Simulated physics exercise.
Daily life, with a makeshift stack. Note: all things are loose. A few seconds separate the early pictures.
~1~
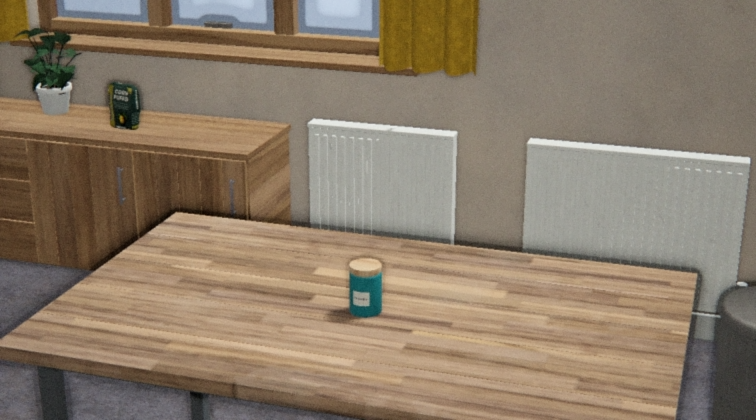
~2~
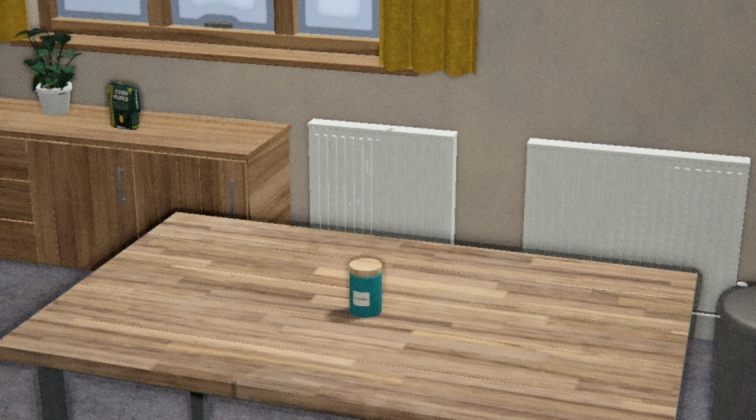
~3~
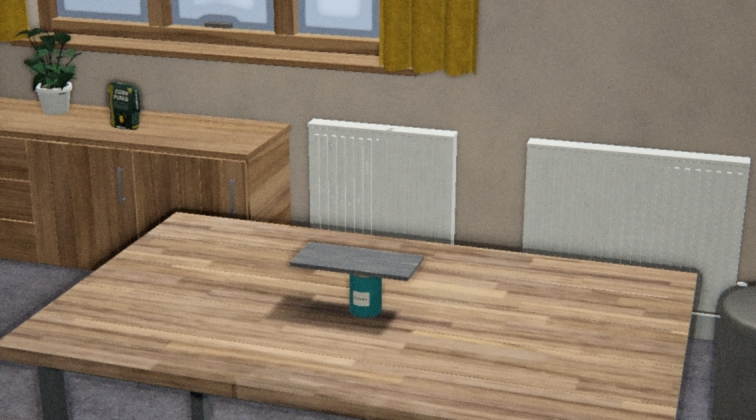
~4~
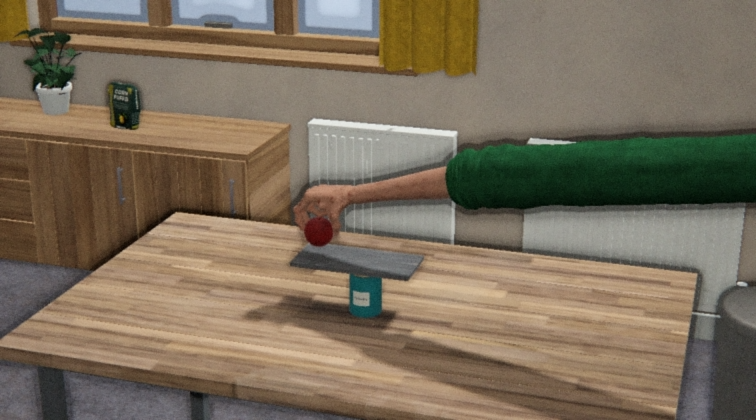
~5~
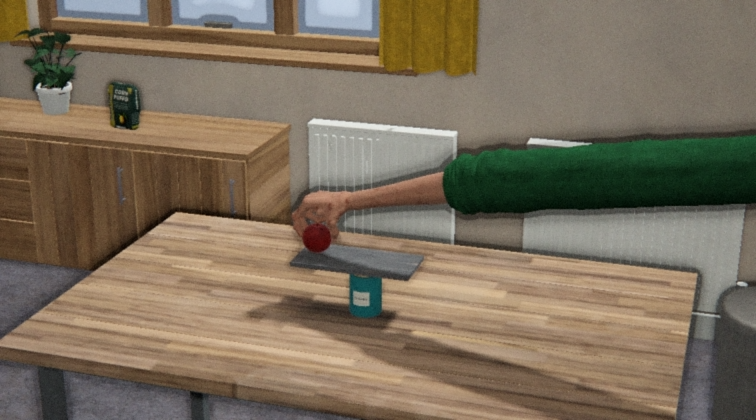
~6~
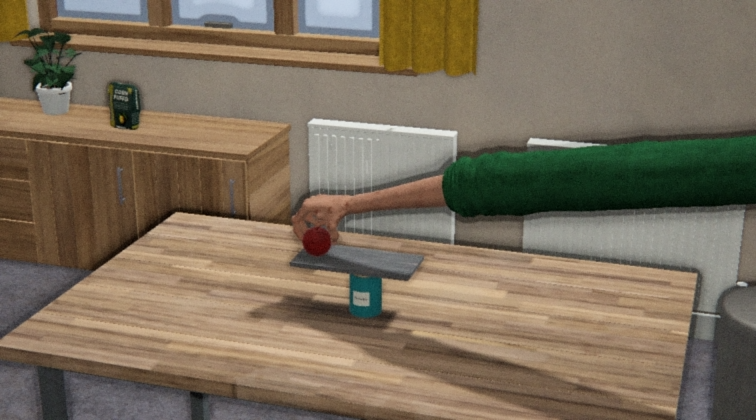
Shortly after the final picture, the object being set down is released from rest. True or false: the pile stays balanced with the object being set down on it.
False.
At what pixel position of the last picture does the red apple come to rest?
Around (288, 289).
Then, 0.30 s later than the last frame, red apple now fallen; grey board tilted by 38°.
Then, 0.40 s later than the last frame, grey board tilted by 65°.
Then, 0.60 s later than the last frame, grey board tilted by 61°.
Then, 1.50 s later than the last frame, grey board tilted by 47°.
When it is over, fallen, red apple; lying over in the stack, grey board; turquoise jar as before. End places, in pixels of the last picture, red apple near (288, 289). The stack gives way.
